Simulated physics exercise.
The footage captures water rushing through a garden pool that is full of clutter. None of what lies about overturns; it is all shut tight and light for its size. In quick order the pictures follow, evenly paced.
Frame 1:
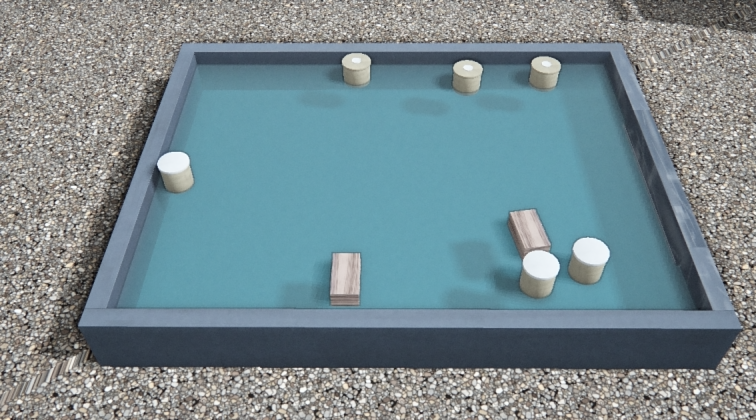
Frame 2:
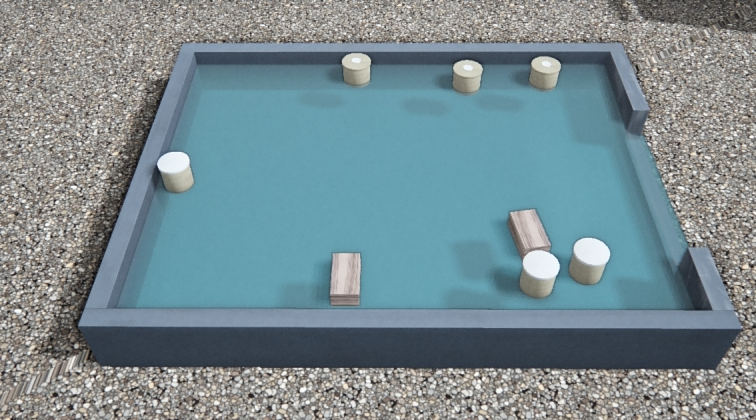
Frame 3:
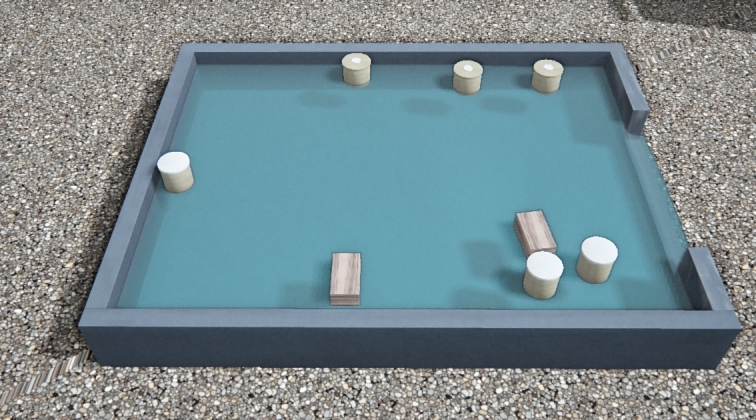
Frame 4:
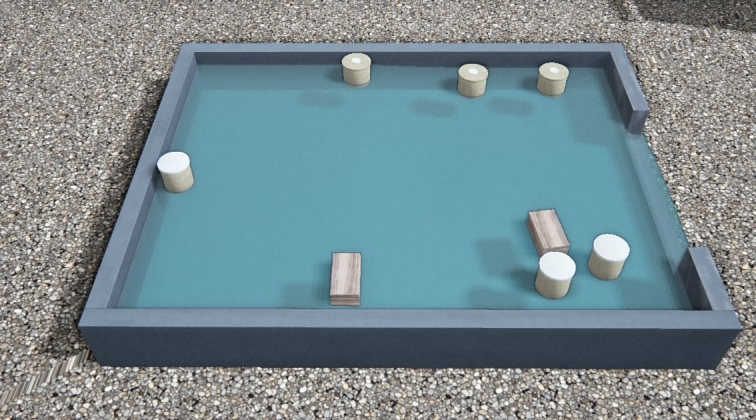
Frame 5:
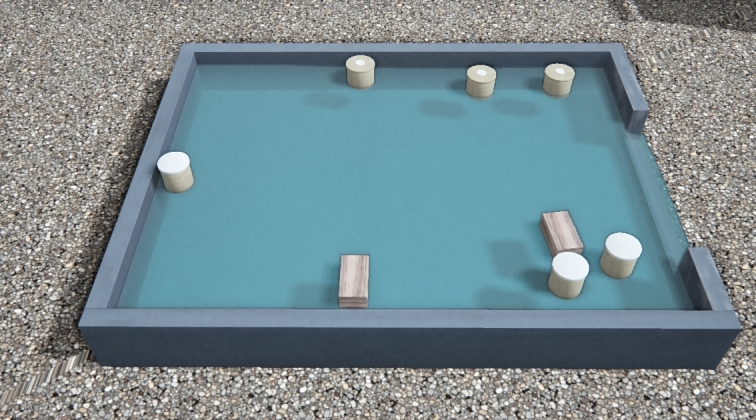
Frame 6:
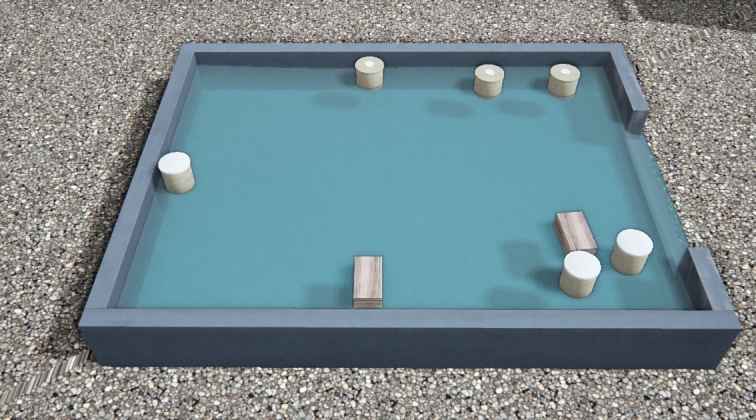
Water fills a rectangular garden pool with a blue-grey rim set in gravel, seen from above at a fixed, slanting angle. Three cream pails float along the far side, one white-topped pail at the left, two more at the lower right beside a brown block, and another block near the front. A section of the right wall disappears, then the right-hand objects drift slowly rightward, the others following slightly later and less.
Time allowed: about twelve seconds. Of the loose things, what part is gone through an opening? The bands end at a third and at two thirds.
The fraction ends up in the one-to-two-thirds band.
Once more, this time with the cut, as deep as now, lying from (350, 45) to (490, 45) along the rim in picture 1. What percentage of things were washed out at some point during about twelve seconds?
Some 40 in a hundred.
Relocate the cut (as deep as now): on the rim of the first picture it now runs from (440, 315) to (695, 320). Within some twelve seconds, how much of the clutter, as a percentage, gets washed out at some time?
My estimate is some 50 percent.
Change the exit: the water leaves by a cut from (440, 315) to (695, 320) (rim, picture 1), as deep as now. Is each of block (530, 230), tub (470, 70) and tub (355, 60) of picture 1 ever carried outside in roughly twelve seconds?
Taking them one after another, flushed away, then held back, then held back.
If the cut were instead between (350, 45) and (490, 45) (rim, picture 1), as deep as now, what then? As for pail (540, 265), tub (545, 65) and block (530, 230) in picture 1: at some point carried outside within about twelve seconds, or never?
Okay, one after another: Never departs, then departs, then never departs.
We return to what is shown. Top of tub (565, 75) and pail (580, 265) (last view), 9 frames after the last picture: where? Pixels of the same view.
Approximately (597, 97) for one, (649, 244) for the other.
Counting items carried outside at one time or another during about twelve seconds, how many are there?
4 in total.
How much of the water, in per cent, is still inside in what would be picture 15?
I'd put it near 78 per cent.
A moment on, 0 of 8 are out; 8 afloat.
Next, 2 of 8 are out; 6 afloat.
Later, 4 of 8 are out; 4 afloat.
In the end, 4 of 8 are out; 4 afloat.
